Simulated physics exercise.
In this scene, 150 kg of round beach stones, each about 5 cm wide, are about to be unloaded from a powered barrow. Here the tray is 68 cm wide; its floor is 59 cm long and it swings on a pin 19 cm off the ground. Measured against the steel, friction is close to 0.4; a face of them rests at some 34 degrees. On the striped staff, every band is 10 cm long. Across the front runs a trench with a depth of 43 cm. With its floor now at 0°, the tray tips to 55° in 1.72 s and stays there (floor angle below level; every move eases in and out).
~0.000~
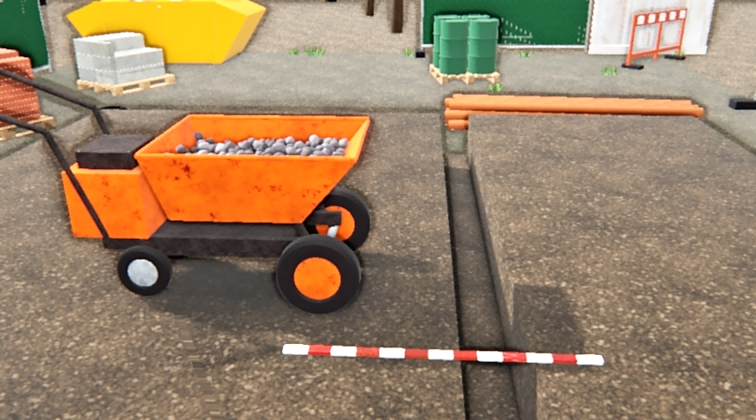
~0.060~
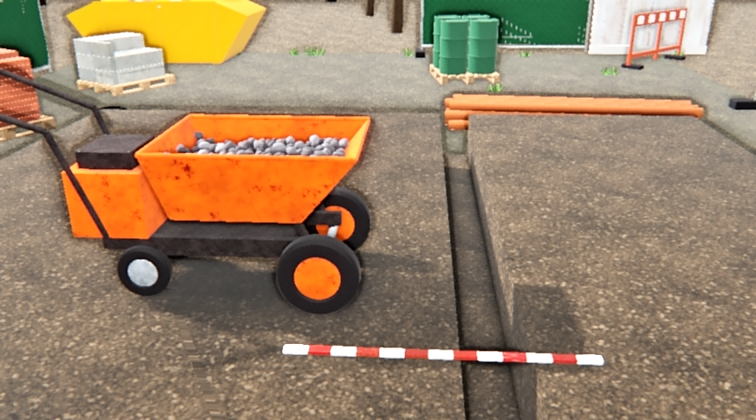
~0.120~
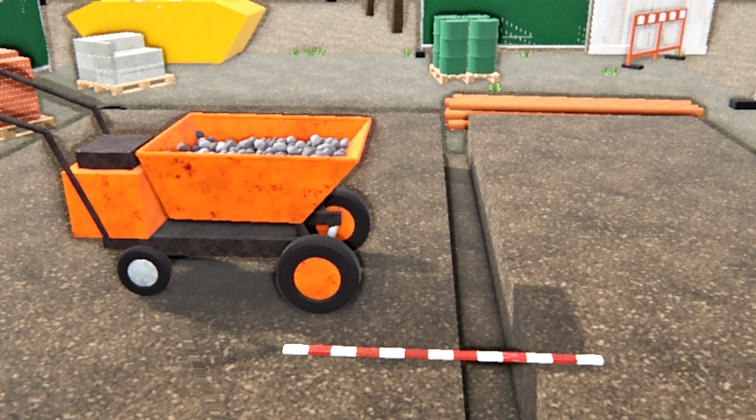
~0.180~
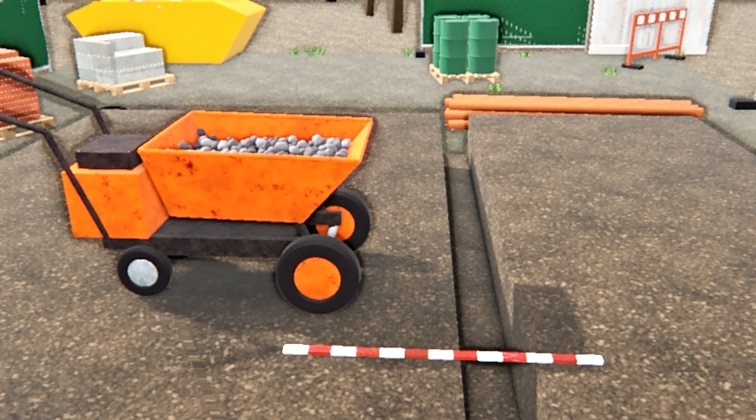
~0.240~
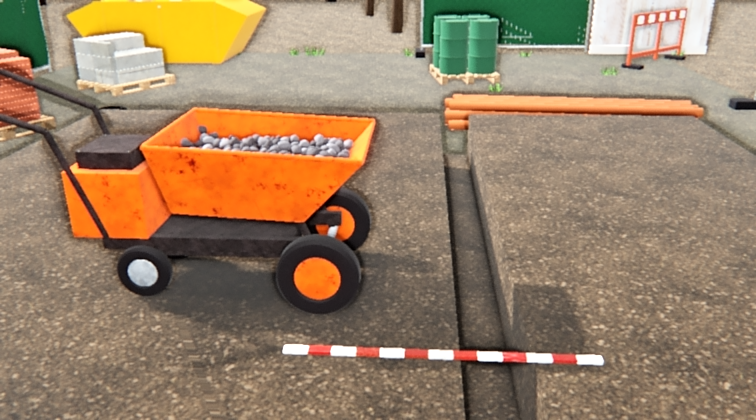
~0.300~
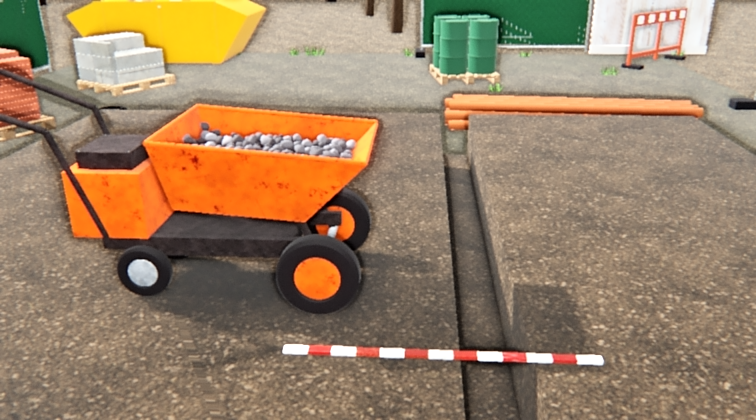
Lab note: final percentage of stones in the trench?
Approx. 69 %.
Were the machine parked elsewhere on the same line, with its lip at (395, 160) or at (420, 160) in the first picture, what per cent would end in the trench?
Estimates: 45 % then 30 %.
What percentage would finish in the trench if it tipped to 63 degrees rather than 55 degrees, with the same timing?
Roughly 90 percent.
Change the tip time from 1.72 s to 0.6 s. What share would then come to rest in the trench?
Then roughly 50 percent.
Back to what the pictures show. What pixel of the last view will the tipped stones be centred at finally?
Somewhere around (479, 342) in the last picture.
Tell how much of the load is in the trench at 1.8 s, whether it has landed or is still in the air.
Roughly 15 percent of the load.
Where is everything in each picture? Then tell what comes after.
In the first frame, lip at (356, 160), floor tilted 0°, highest stones at (287, 145).
In the second frame, lip at (356, 160), floor tilted 0°, highest stones at (287, 145); the stones move at 0.1 m/s on average.
In the third frame, lip at (358, 160), floor tilted 1°, highest stones at (278, 145); the stones move at 0.1 m/s on average.
In the fourth frame, lip at (360, 161), floor tilted 2°, highest stones at (239, 144); the stones move at 0.2 m/s on average.
In the fifth frame, lip at (362, 162), floor tilted 3°, highest stones at (234, 141); the stones move at 0.2 m/s on average.
In the sixth frame, lip at (366, 164), floor tilted 4°, highest stones at (222, 138); the stones move at 0.3 m/s on average.
After 1.3 s the floor is at 46°; 100 % in the tray; the foremost stones are at (426, 207).
After 1.8 s the floor is at 55°; 84 % in the tray, 2 % short of the trench, 14 % in the trench; the foremost stones are at (510, 316).
After 2.2 s the floor is at 55°; 60 % in the tray, 2 % short of the trench, 37 % in the trench, 1 % past the trench; the foremost stones are at (552, 288).
After 4.1 s the floor is at 55°; 28 % in the tray, 1 % short of the trench, 69 % in the trench, 2 % past the trench; the foremost stones are at (585, 287).
